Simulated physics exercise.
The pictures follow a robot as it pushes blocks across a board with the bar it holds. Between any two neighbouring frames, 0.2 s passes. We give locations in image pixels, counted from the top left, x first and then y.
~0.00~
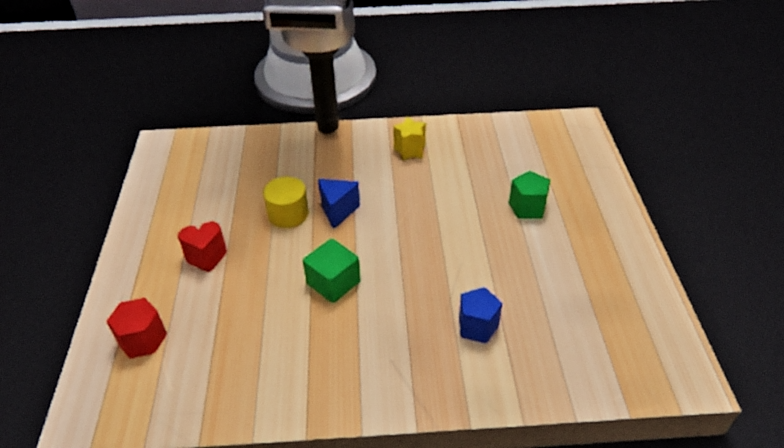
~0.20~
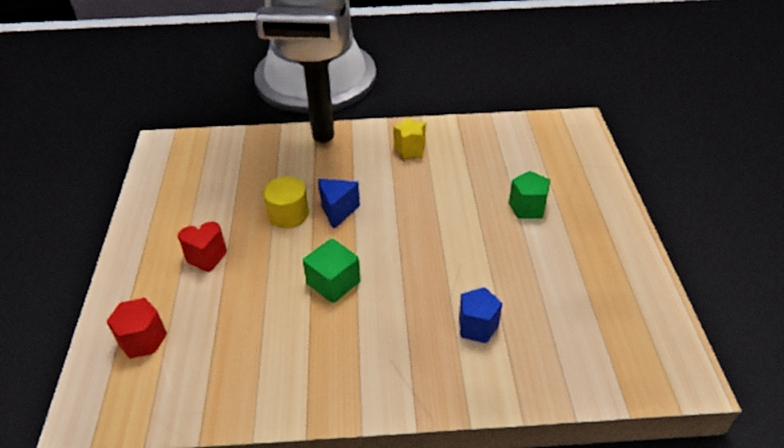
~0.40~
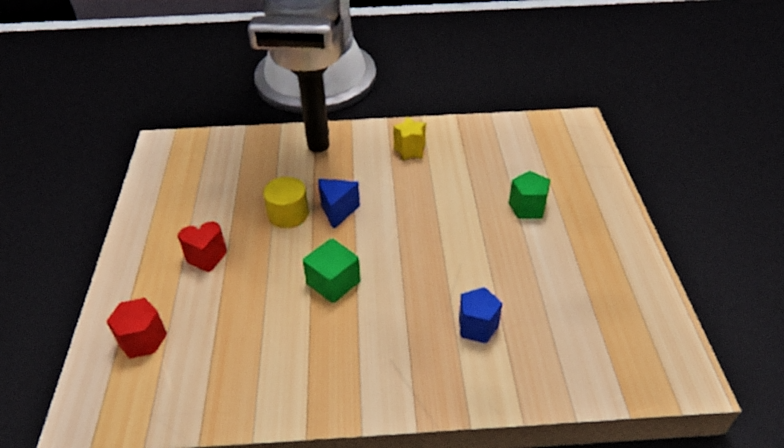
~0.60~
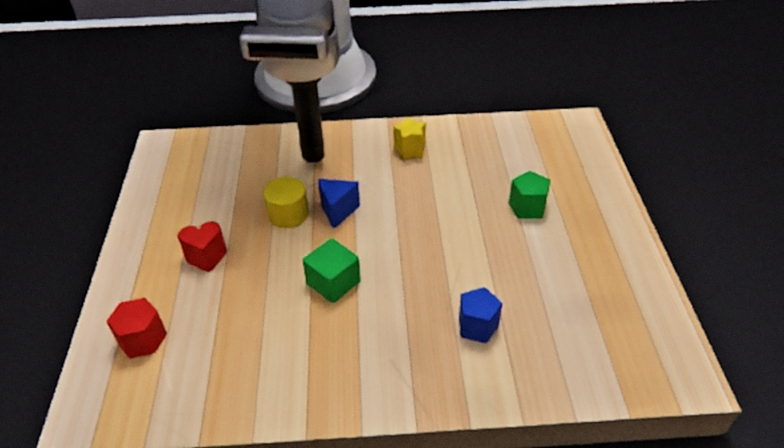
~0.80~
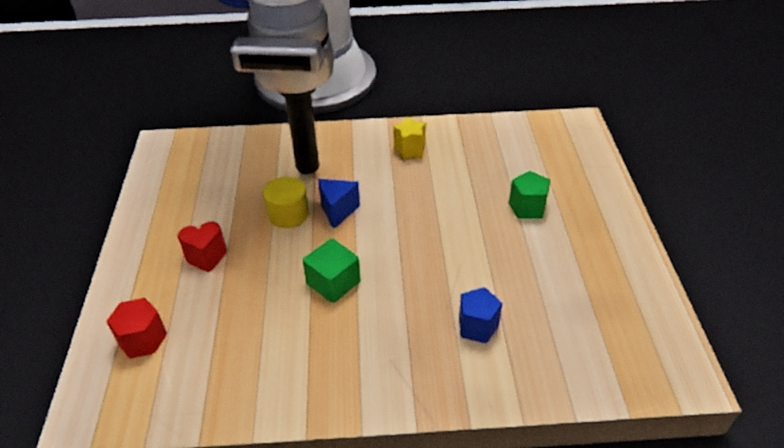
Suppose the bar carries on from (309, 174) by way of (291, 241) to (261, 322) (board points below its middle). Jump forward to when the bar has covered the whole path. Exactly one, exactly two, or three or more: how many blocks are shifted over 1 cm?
The push moves one block more than 1 cm.
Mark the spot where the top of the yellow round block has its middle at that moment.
At the end it should sit near (245, 229).
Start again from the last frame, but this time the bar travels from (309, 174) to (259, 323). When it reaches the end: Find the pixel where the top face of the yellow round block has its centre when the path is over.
In the picture, it is at (236, 242).
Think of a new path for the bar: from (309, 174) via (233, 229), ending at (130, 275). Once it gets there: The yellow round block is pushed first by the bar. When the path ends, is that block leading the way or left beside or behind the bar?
It is gone from the front.
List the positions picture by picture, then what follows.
Lower end of the bar at (328, 128), tops of blocks, yellow round block at (284, 190), blue three-sided block at (336, 188), in the first frame.
Bar at (324, 137), blocks as before, in the second frame.
Bar at (319, 146), blocks as before, in the third frame.
Bar at (314, 156), blocks as before, in the fourth frame.
Bar at (308, 167), yellow round block at (284, 190), blue three-sided block at (336, 188), in the fifth frame.
What follows on the original path. One third of the way, bar at (297, 211); yellow round block at (267, 212).
Two thirds of the way, bar at (280, 260); yellow round block at (245, 229).
At the end, bar at (259, 315); yellow round block at (245, 229); blue three-sided block not moved.
